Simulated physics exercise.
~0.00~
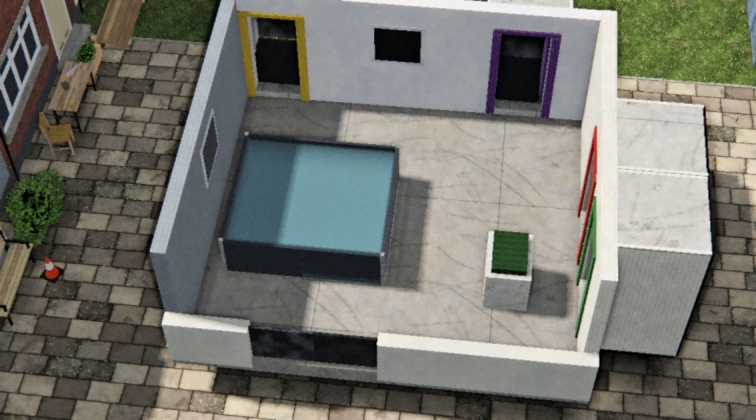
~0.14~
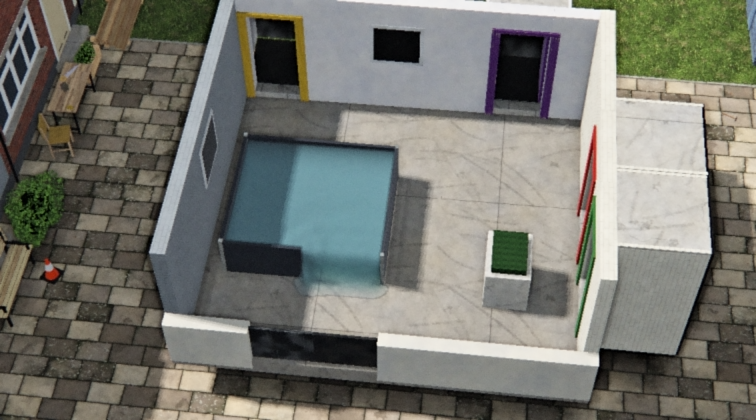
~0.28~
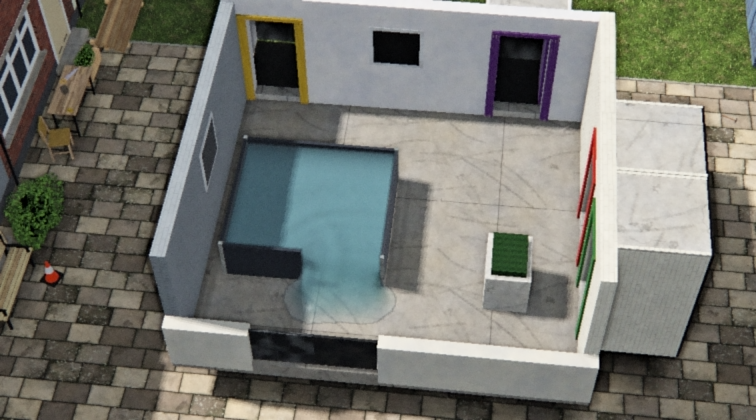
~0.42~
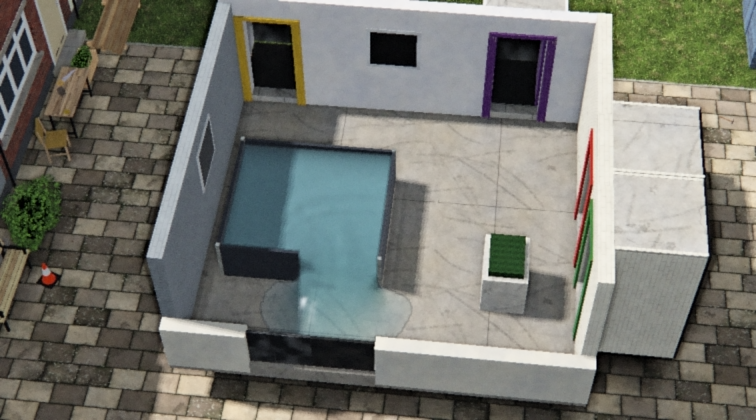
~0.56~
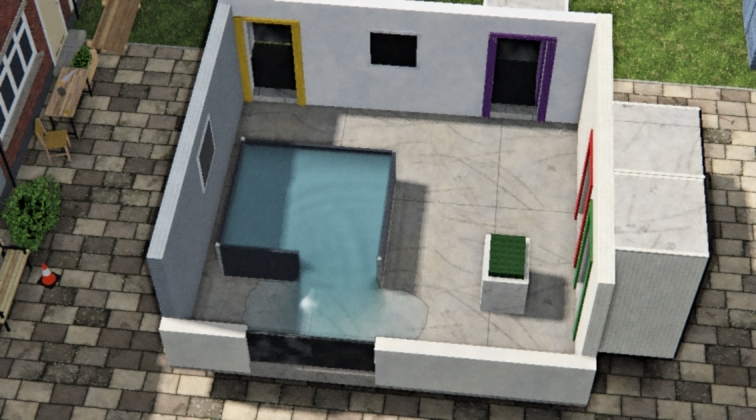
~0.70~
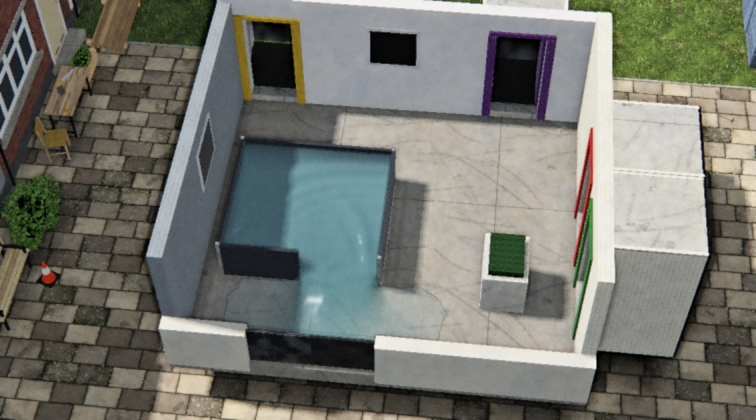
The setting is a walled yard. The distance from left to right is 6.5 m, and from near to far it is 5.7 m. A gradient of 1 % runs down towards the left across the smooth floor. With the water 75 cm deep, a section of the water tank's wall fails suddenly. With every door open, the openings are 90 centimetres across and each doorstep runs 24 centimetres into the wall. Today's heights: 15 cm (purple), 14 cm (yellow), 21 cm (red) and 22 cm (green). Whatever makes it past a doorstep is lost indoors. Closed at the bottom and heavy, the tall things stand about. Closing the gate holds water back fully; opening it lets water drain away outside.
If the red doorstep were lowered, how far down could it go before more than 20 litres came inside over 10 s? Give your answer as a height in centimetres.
Down to about 5.5 cm.
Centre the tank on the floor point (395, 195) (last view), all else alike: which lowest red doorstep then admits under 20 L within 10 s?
Then close to 6.5 cm.
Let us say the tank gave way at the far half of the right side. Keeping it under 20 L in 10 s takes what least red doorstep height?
Minimum height: Approx. 28 cm.
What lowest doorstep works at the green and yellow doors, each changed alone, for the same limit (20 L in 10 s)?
About 28 cm at green and 22 cm at yellow.
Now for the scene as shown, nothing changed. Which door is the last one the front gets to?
That would be the purple door.
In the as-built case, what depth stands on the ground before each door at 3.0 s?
At the purple door the depth is 0 cm, at yellow 0 cm, at red 5 cm and at green 29 cm.
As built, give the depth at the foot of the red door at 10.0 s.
A ruler would read roughly 6.5 cm.
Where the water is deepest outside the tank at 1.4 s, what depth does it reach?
Max depth: Near 56 cm.
After 1.4 s water covers 20 % of the floor, deepest (56 cm) near (335, 349); it has not reached the red door.
After 3.0 s water covers 50 % of the floor, deepest (43 cm) near (185, 346); 5 cm at the red door, 0 litres in over its 21 cm doorstep.
After 10.0 s water covers 100 % of the floor, deepest (26 cm) near (234, 181); 6 cm at the red door, 0 litres in over its 21 cm doorstep.
At the red door as built, the water arrived by 2.6 s and peaked near 11 cm at 7.2 s.
Run again over the same 10 s with other heights there, 33 litres in over 4.5 cm, 12 litres over 6.5 cm. The limit of 20 litres is kept from about 5.5 cm up.
